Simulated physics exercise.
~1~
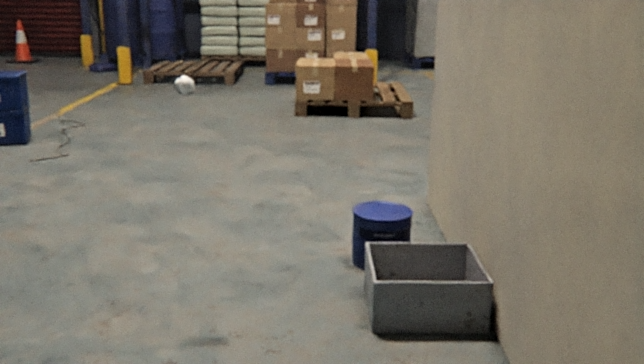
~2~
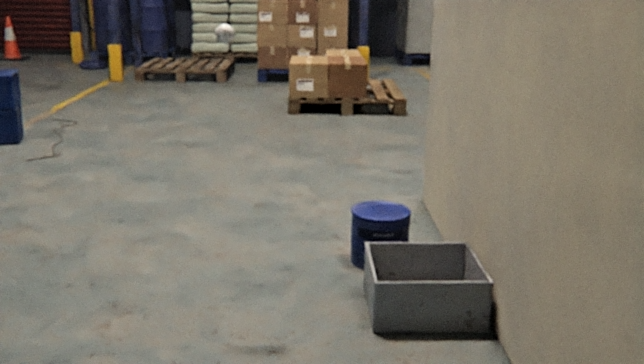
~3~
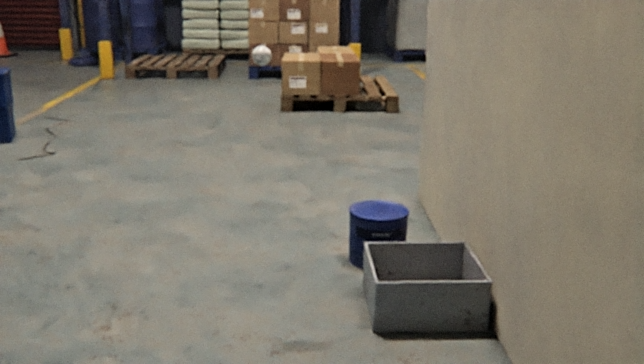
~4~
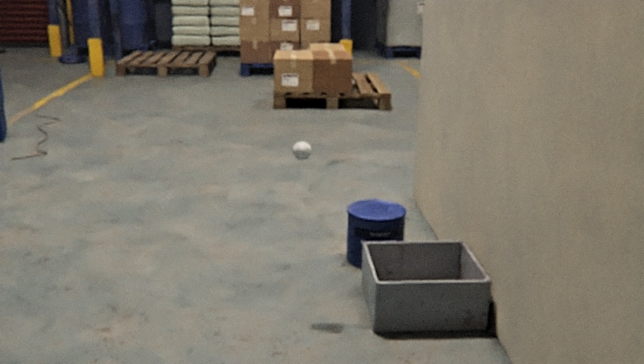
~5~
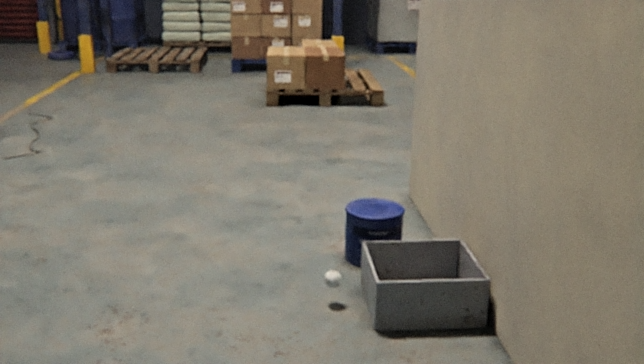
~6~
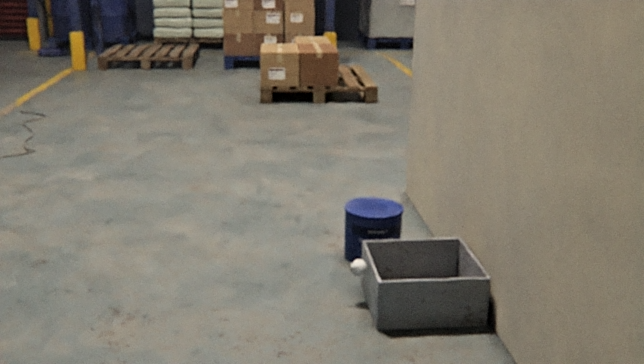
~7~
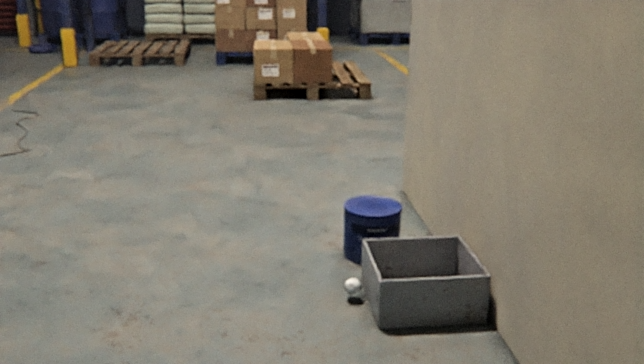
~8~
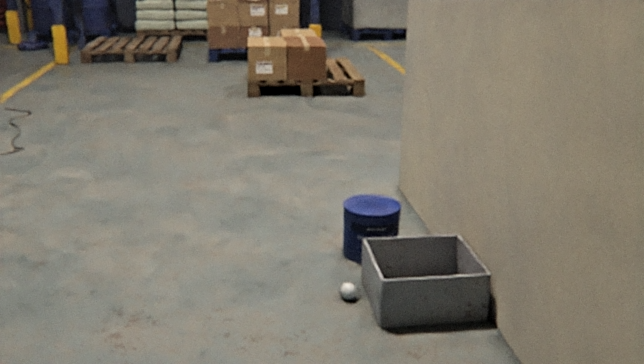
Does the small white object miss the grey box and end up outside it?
Yes, it comes down short of the box, takes a small bounce by its left side and ends up on the floor outside it.
